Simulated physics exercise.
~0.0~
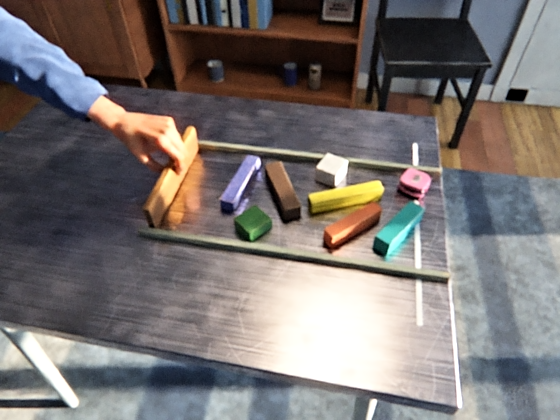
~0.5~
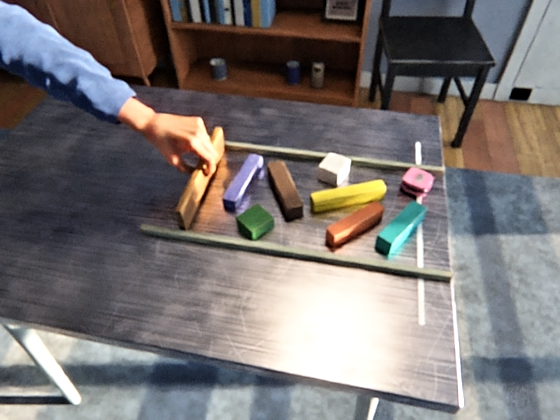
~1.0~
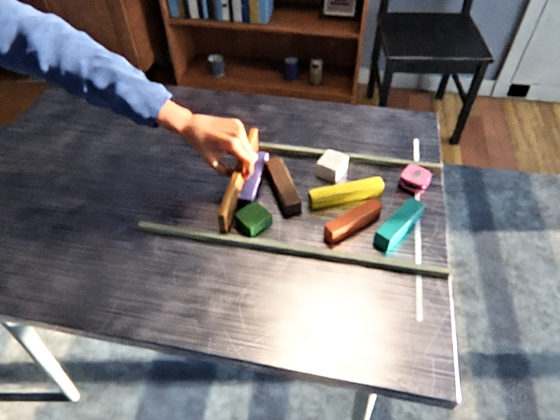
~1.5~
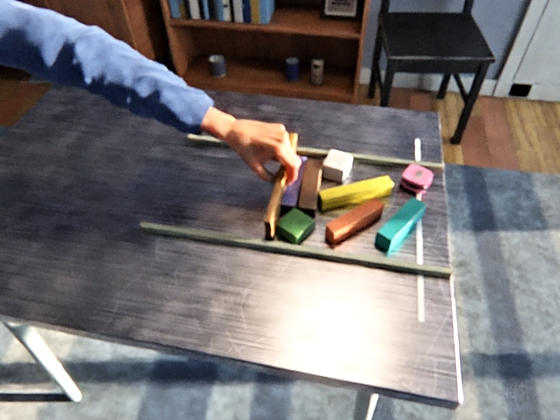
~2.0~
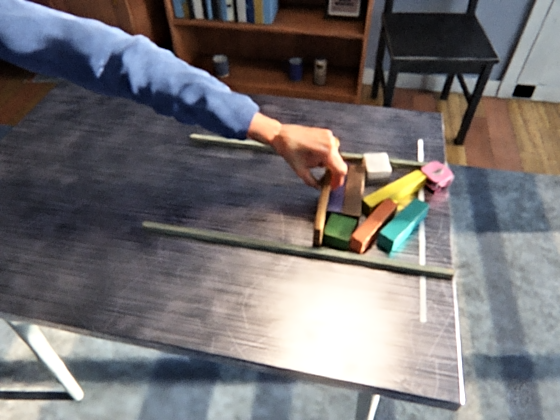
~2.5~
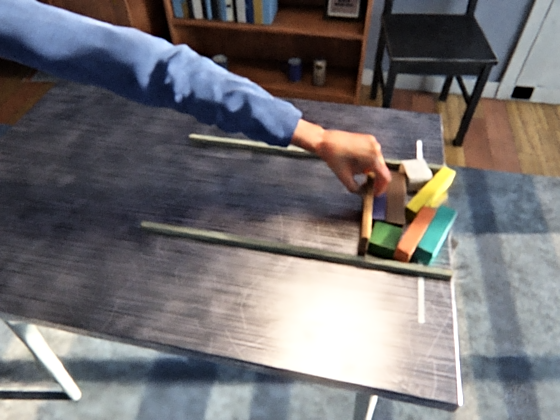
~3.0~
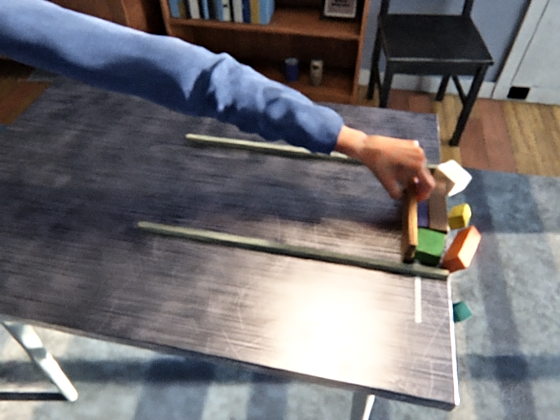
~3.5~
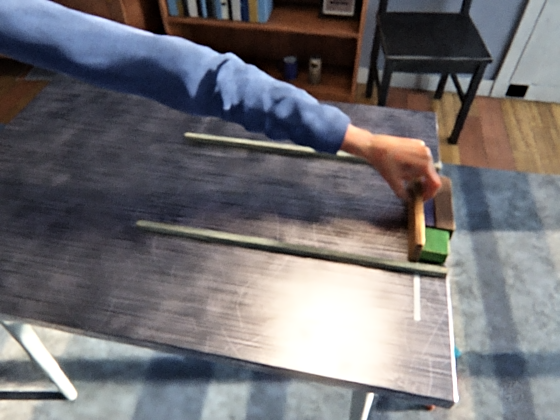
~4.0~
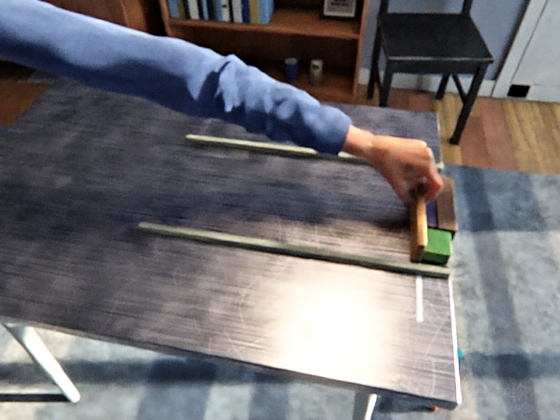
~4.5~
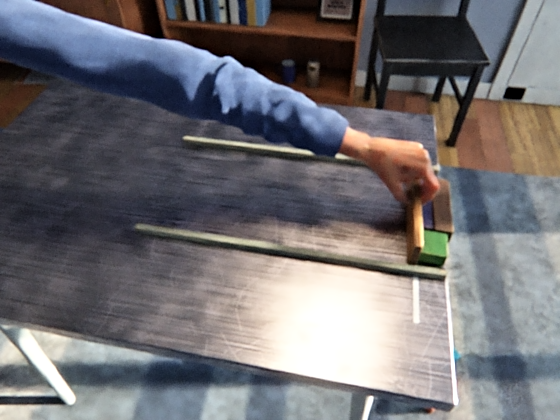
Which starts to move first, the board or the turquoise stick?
The board starts to move first, pushed along by the hand. The turquoise stick stays still until the blocks have bunched up near the end of the table.
